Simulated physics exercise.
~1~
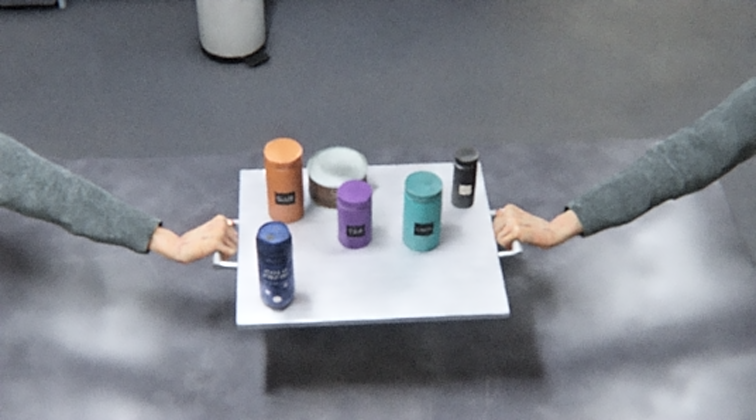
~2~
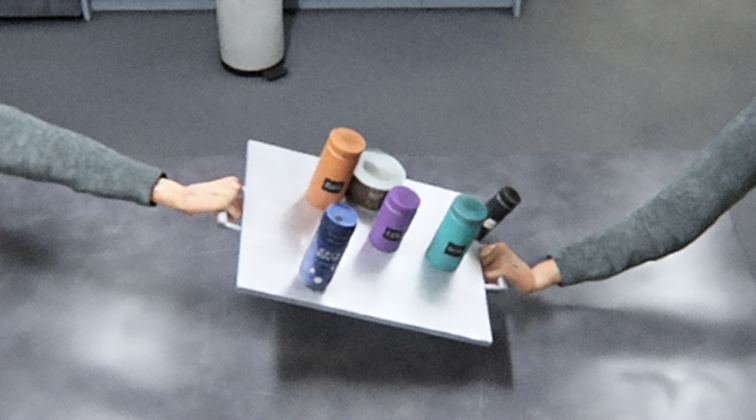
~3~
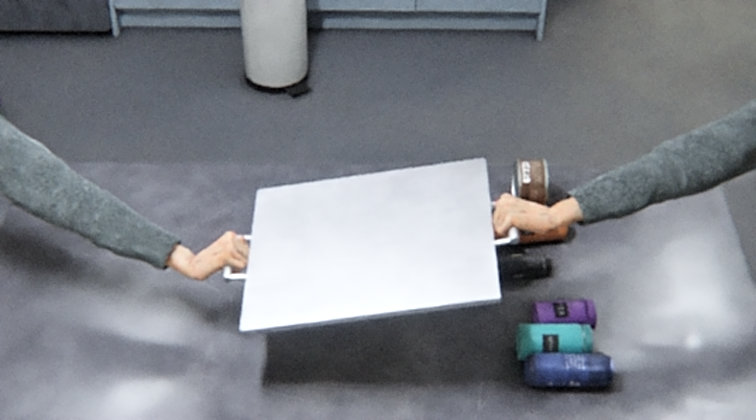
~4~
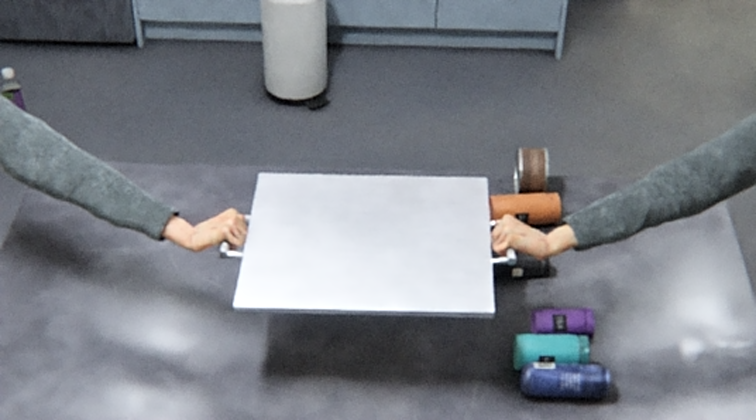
Above a dark table in a grey-floored room, two hands tipped a rimless white tray down to the right, and its six containers leaned, slid and went off that side; the tray was levelled, empty, with all of them lying still on the table.
